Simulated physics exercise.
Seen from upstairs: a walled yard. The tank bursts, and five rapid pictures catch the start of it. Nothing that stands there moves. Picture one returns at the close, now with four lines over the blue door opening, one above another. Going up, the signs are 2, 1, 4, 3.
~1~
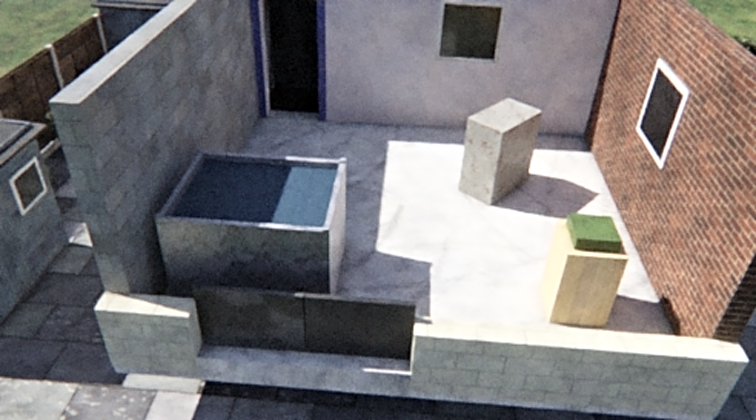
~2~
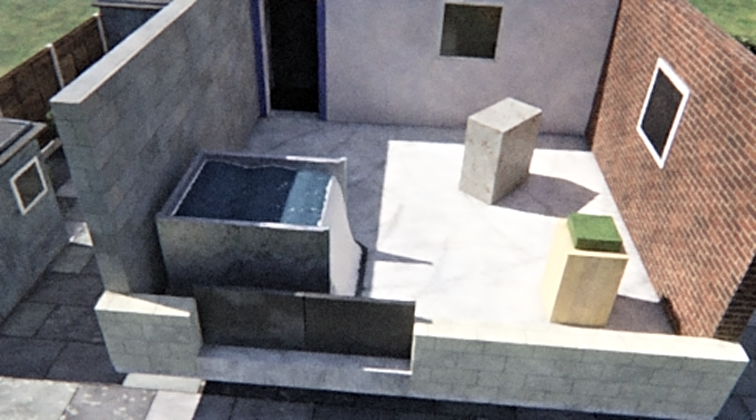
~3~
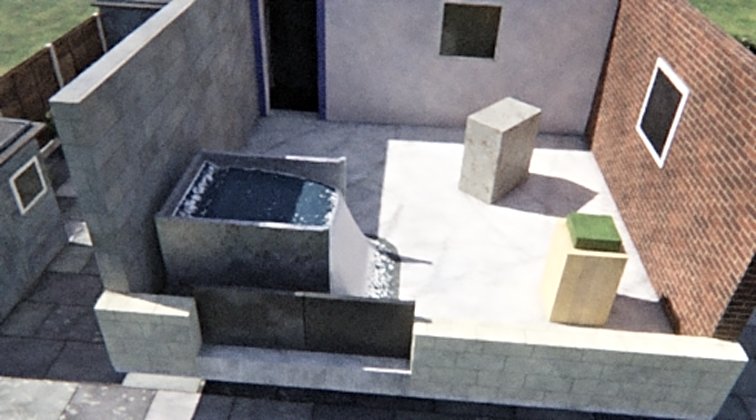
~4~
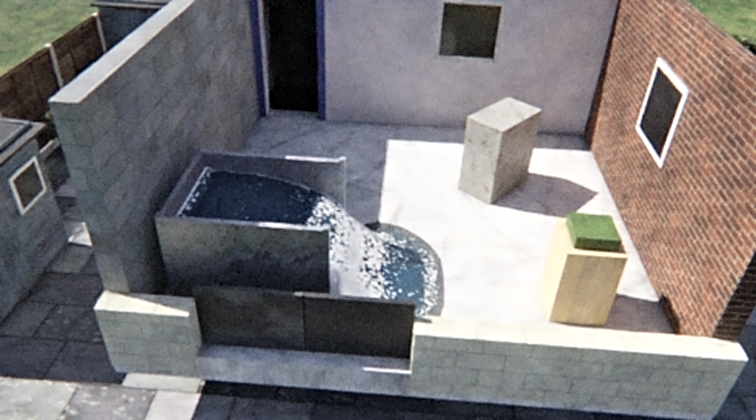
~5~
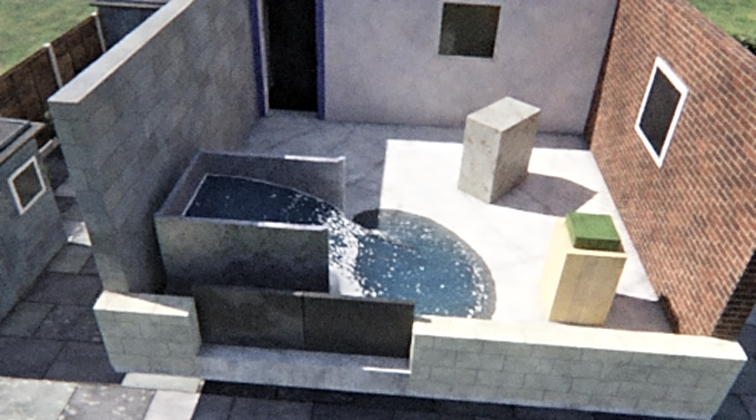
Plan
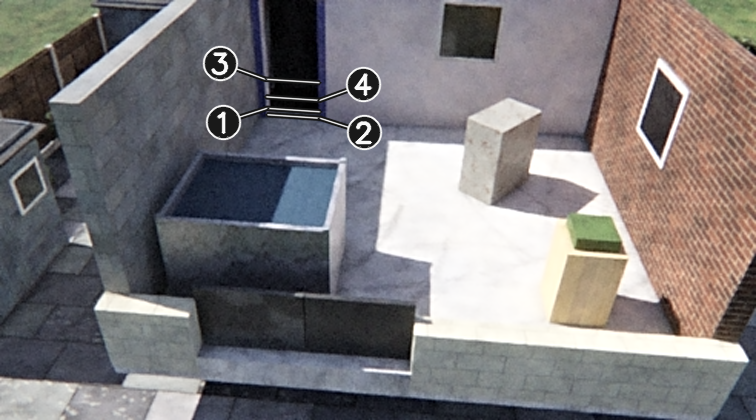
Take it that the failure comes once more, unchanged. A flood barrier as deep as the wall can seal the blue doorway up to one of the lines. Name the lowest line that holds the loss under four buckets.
Take 1.
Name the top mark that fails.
Mark 2.
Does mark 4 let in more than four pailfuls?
No, not at all.
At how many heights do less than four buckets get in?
Three of them.
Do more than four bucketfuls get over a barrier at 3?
No, not at all.
In white, 1 at (293, 110); 2 at (293, 116); 3 at (292, 80); 4 at (292, 98); from the bottom up 2, 1, 4, 3.
If 1 is chosen, a splash gets over, under a bucket.
If 2 is chosen, some 20 bucketfuls get in.
If 3 is chosen, nothing gets over.
If 4 is chosen, nothing gets over.
